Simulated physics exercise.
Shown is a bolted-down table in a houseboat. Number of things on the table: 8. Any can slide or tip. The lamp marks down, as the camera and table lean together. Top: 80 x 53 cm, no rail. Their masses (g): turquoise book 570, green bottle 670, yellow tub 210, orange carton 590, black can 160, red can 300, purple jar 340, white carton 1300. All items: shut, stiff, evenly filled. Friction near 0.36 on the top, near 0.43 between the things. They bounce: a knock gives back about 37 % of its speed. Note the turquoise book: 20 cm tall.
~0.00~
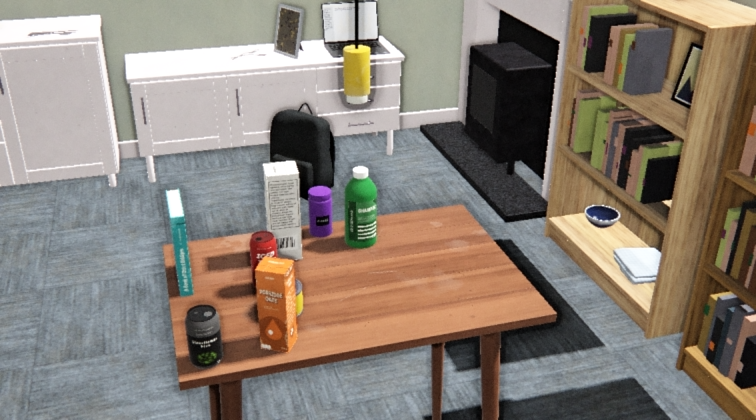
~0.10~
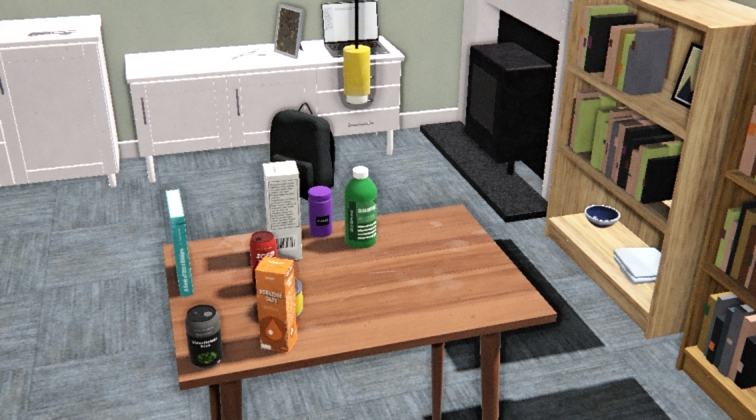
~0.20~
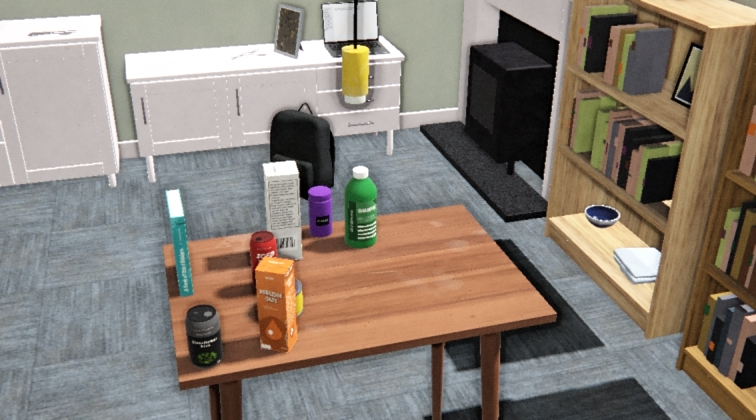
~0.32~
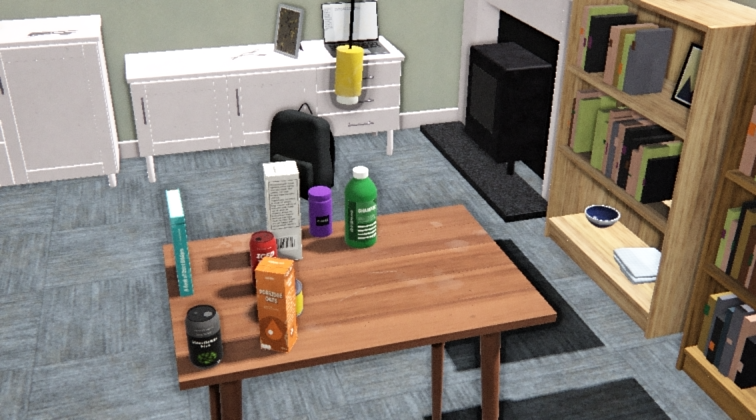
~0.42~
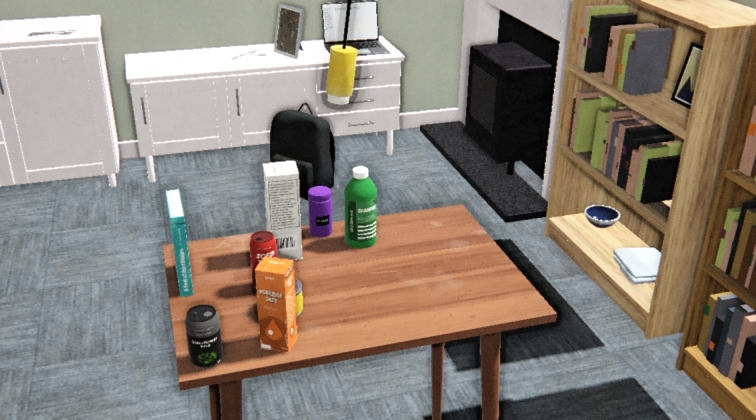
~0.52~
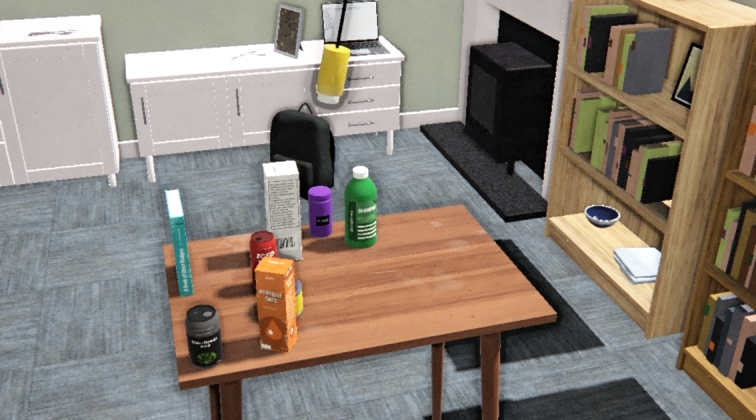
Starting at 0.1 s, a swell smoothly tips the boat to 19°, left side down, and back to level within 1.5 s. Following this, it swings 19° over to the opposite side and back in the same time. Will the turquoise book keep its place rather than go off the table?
No, it goes off the table.
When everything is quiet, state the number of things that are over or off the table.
The answer is 1.
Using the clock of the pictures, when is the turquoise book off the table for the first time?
At about 0.8 s.
After 0.92 s, heel 19°, left side down; turquoise book now off the table.
After 1.12 s, heel 14°, left side down.
After 1.32 s, heel 6°, left side down.
After 1.62 s, boat level.
In the end (3.6 s), off the table, turquoise book; the other 7 under 5 cm from the start.
